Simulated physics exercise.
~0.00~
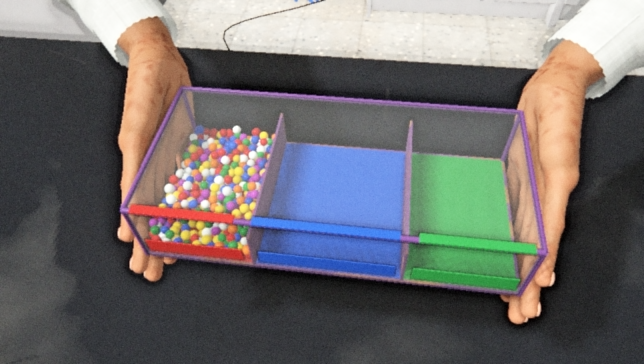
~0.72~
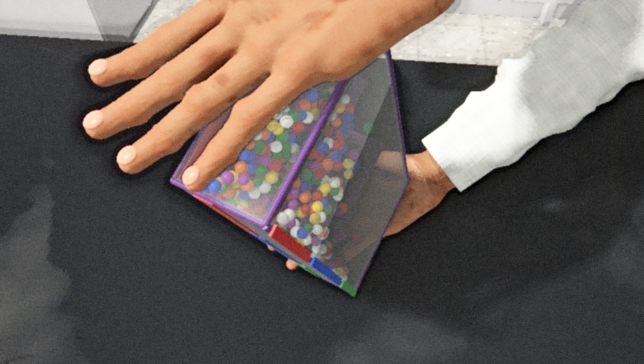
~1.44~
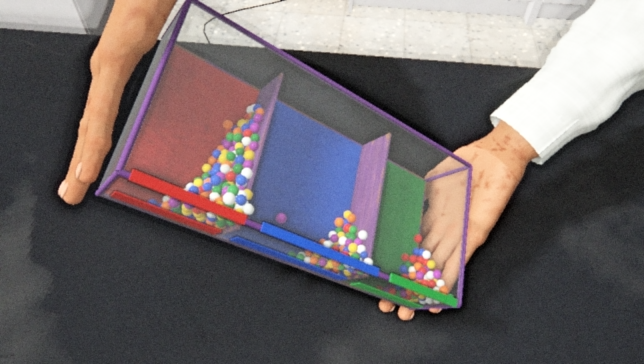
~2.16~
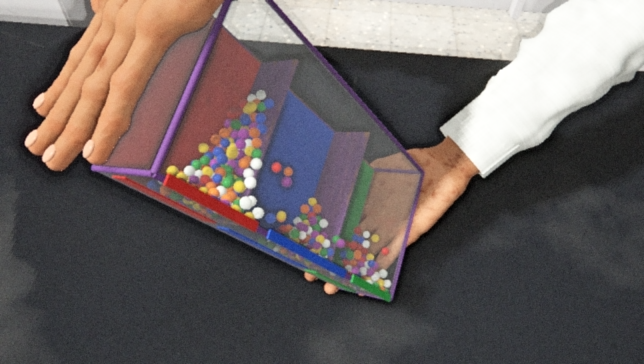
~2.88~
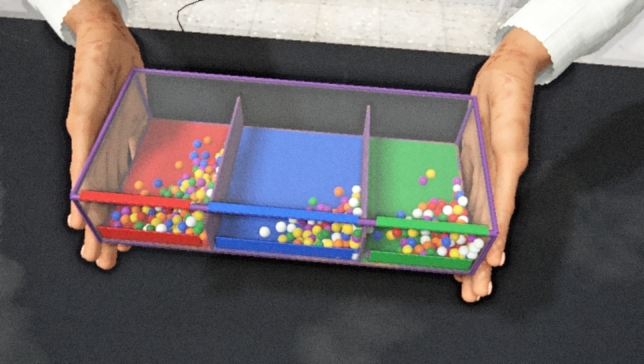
At first, two hands hold a clear, lidded box level above a dark table, with many colorful beads gathered in the red left compartment and the blue and green ones empty. The hands tip the box steeply, right end down, and beads tumble past the dividing walls toward the green end. They then ease it partway back, leaving beads piled against the lower side of each compartment. Next, the box tilts more steeply again, and a few beads shift in the blue section. Finally, the hands bring it level, with beads in all three compartments and the largest share still in red.
